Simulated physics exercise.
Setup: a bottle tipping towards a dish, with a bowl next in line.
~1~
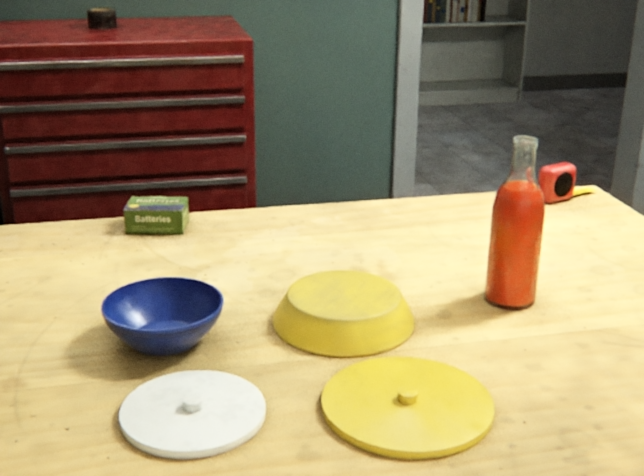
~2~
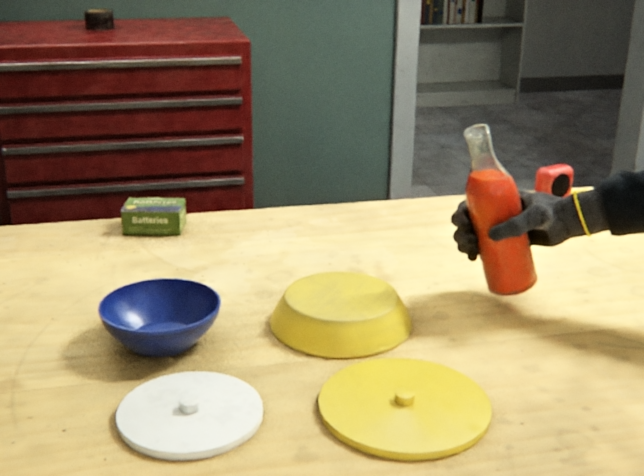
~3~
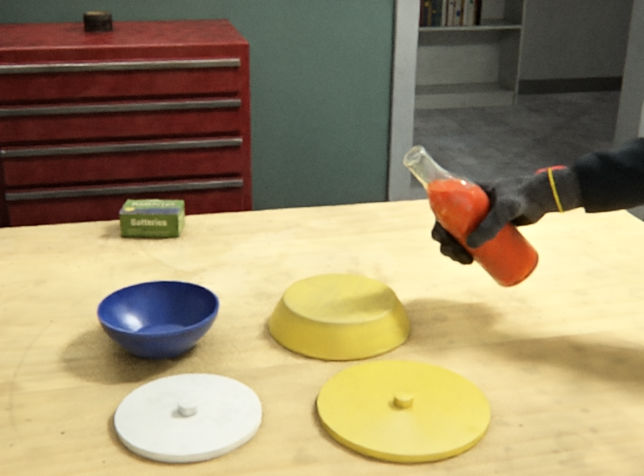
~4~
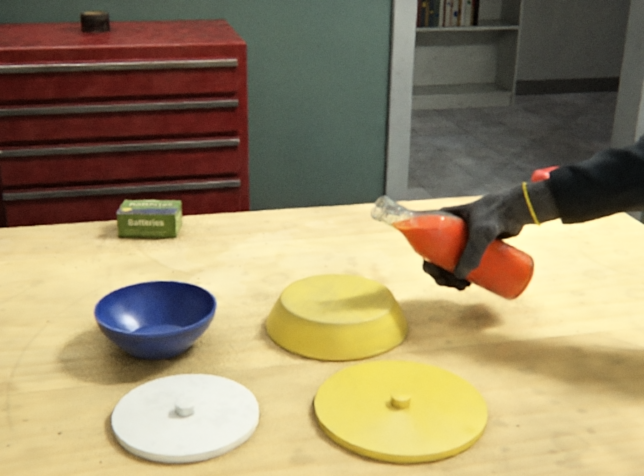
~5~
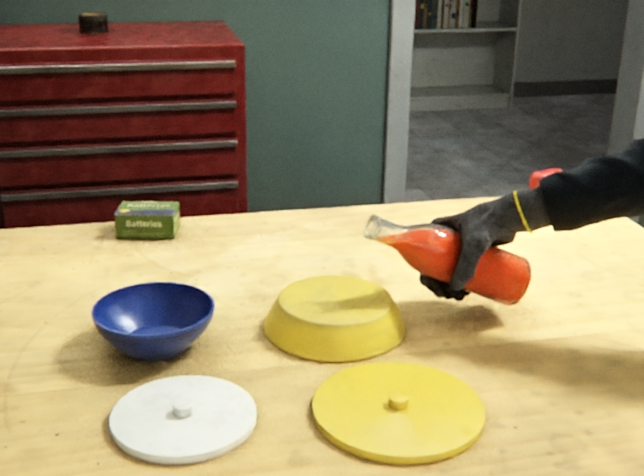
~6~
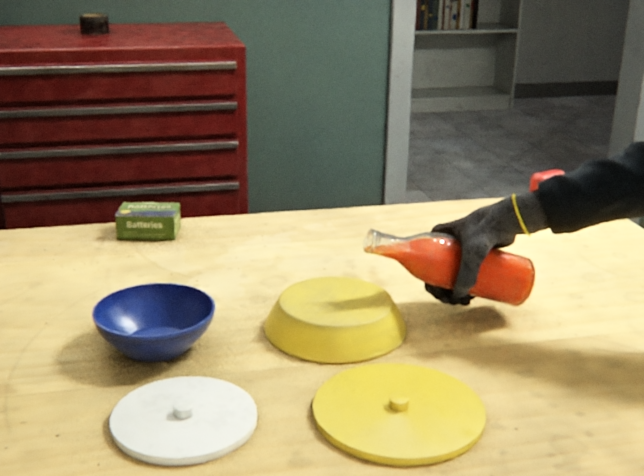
The clip opens on a wooden table with a blue bowl, an upturned yellow dish, two round lids and a bottle of red liquid. A gloved hand lifts the bottle from the right and tilts it leftward, then holds it nearly level above the table, nothing leaving its neck.
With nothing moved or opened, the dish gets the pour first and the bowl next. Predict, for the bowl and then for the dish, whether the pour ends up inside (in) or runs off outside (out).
In order: The bowl receives it, the dish turns it away.
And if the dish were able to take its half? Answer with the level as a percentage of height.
40 %, roughly.
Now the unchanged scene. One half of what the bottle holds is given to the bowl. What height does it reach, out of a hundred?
Near 60 in a hundred.
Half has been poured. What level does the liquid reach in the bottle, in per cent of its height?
I'd guess around 35 in a hundred.
A moment on, it runs off the upturned base of the dish.
Further on, the tomato juice goes into the bowl.
When it is over, the dish is empty, in a puddle; the bowl has its share inside.
